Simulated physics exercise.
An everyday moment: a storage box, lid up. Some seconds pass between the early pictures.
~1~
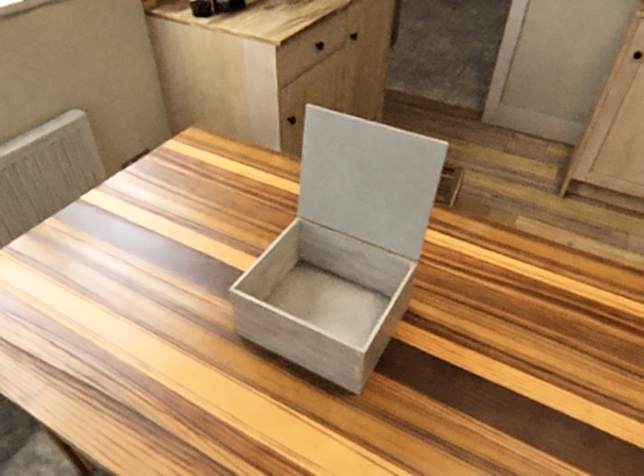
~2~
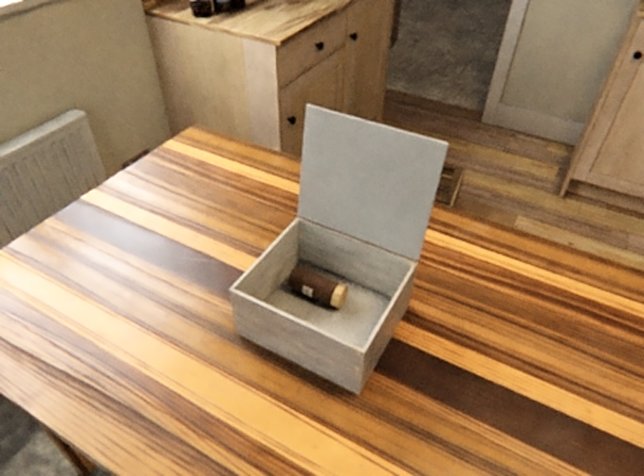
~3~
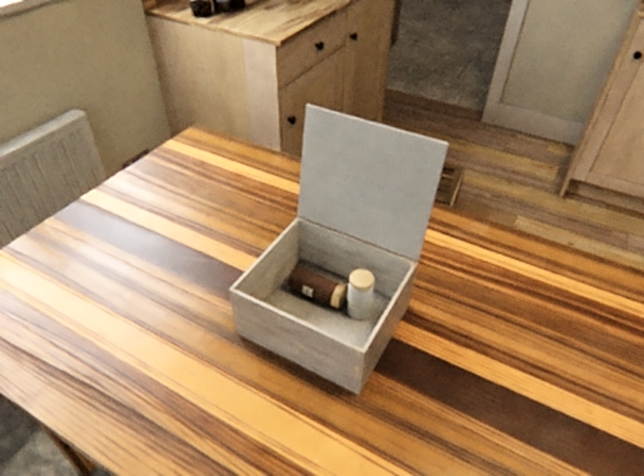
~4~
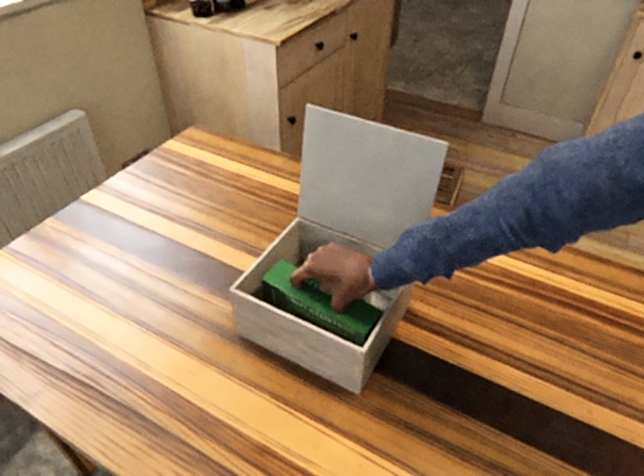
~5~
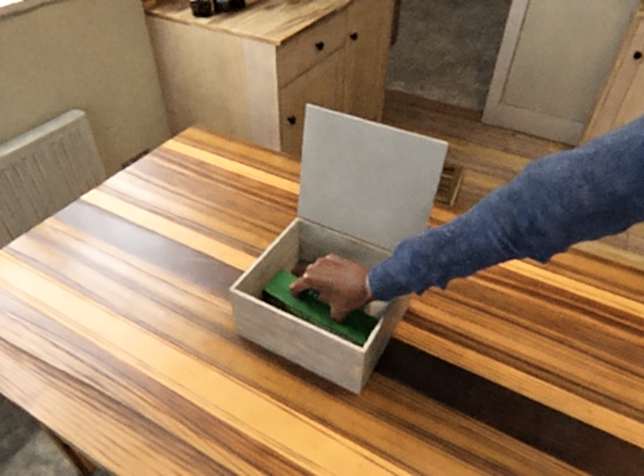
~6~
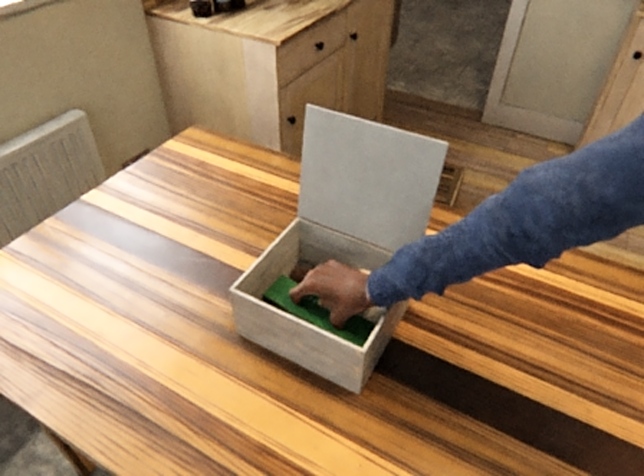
At the start, an open, empty grey box sits on a striped wooden table. A brown cylinder with a pale end appears lying inside, then a small whitish container with a light top stands beside it. A hand in a blue sleeve then lowers a green carton into the box, still holding it.
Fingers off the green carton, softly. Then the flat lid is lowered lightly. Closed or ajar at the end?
Here the lid closes.
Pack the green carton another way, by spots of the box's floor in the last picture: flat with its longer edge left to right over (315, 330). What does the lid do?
Then it sits on the rim.
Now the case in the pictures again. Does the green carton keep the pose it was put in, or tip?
The green carton stays as placed.
Then, 1.20 s on from there, lid starting down.
Then, 1.60 s on from there, lid 57° above the rim.
Then, 1.80 s on from there, lid 38° above the rim.
Then, 2.00 s on from there, lid 14° above the rim.
In the end, lid shut; all 3 unmoved. At the end, from the last picture's camera, green carton near (319, 321).
